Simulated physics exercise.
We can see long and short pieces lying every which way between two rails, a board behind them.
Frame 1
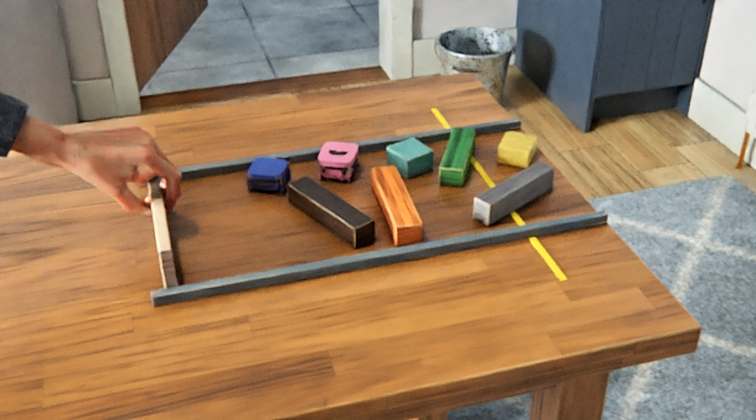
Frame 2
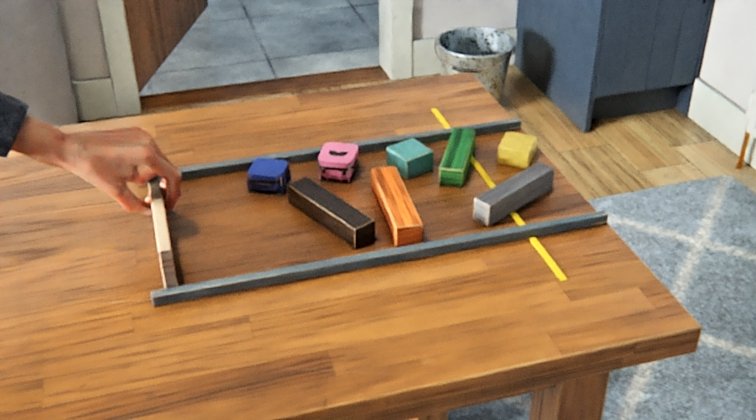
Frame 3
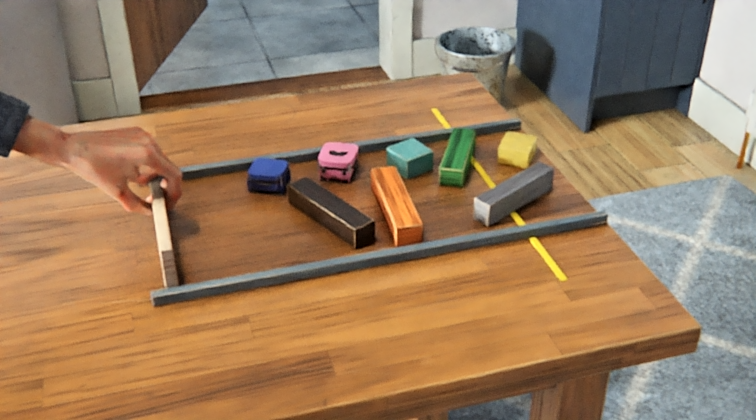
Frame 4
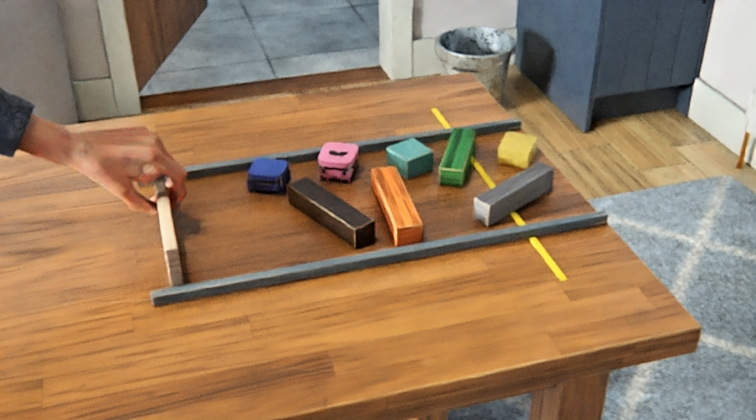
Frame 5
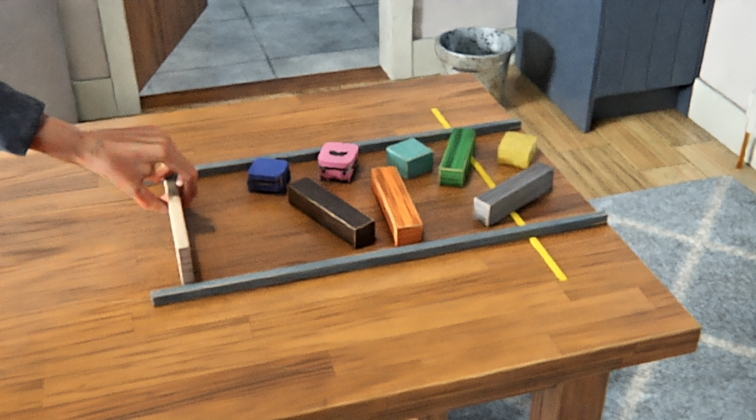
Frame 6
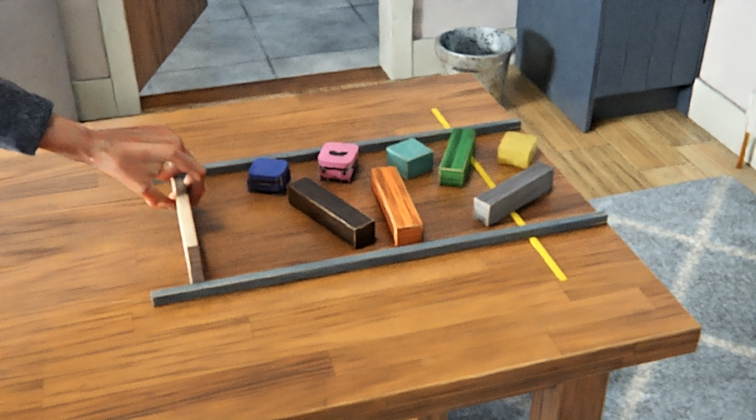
A hand slides a wooden board slightly right between two rails toward unmoving colored blocks.
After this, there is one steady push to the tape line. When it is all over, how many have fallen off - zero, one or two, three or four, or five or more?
Looks like three or four of them go over the edge, I'd say.
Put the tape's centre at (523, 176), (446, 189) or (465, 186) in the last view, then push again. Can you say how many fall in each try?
Result per try: 5; 1; 1.
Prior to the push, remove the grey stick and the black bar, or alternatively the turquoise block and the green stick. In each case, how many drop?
The count is 1 in the first case and 0 in the second.
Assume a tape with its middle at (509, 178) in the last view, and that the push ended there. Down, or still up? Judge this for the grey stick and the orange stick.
The grey stick goes over, the orange stick remains up.
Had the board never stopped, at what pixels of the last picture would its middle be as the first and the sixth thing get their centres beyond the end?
Around (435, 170); afterwards around (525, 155).
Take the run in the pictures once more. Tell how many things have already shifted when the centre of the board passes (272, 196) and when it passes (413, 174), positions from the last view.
At the one place 1, at the other 8.
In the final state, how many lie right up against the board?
The count in contact is 2.
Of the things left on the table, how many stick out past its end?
Number: 1.
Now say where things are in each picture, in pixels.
In the first frame, yellow block (517, 149); grey stick (515, 193); green stick (458, 157); board (159, 214); tape (489, 182).
In the second frame, grey stick (515, 193); blue case (269, 177).
In the third frame, green stick (458, 157); board (160, 214).
In the fourth frame, yellow block (517, 150); turquoise block (410, 158).
In the fifth frame, grey stick (515, 193); orange stick (396, 205).
In the sixth frame, yellow block (517, 150); grey stick (515, 193); green stick (458, 157); board (184, 210); tape (489, 182).
Soon after, none off yet; yellow block at rest near (517, 150); grey stick at rest near (515, 193); green stick at rest near (458, 157).
At rest, the number that fall off is three or four; fallen, green stick, grey stick and yellow block.
